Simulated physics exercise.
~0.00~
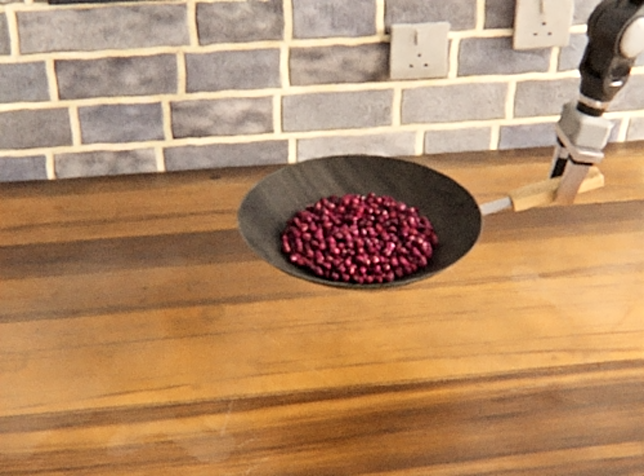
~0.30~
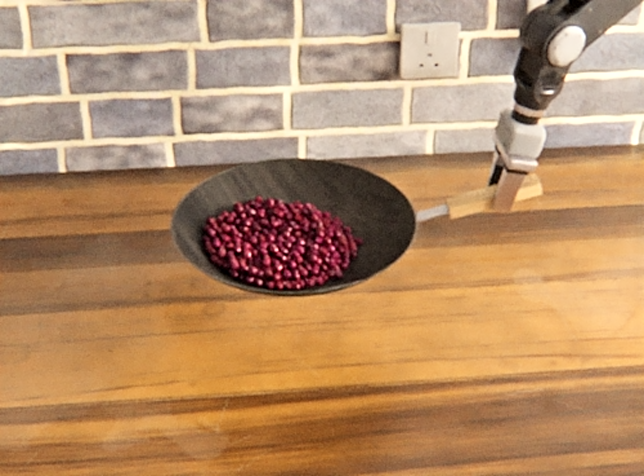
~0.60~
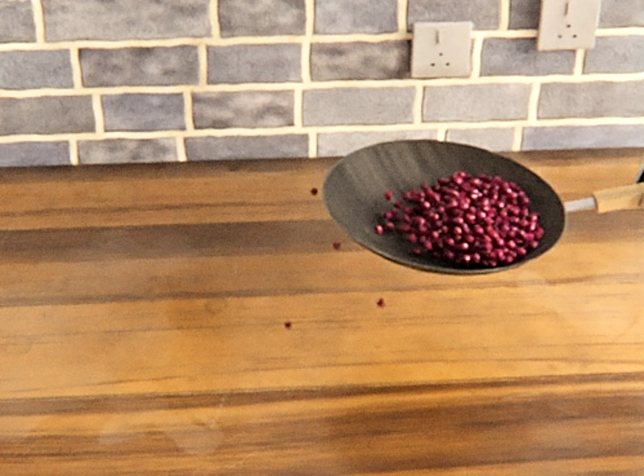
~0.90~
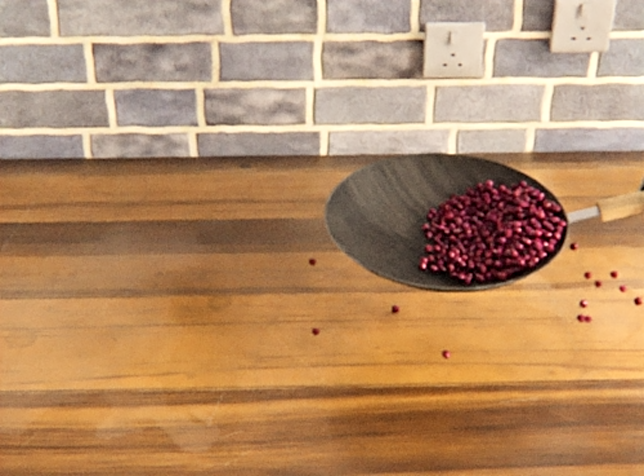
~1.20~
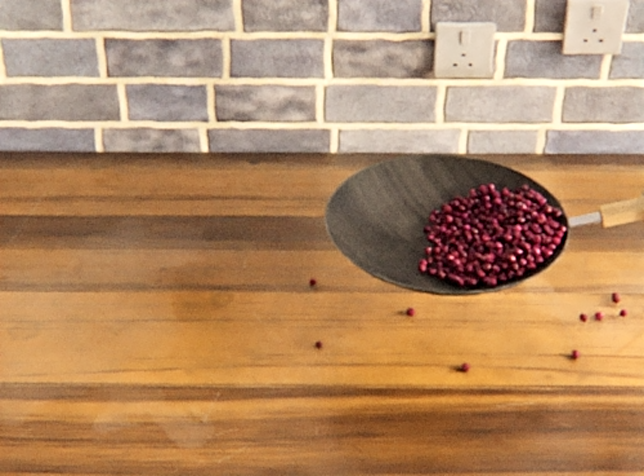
The video shows a robot arm holding a dark wok of dark red beads above a wooden surface, moving it left, then right as a few beads spill out. The wok ends nearly still, most beads heaped toward its handle side and several scattered on or above the wood.
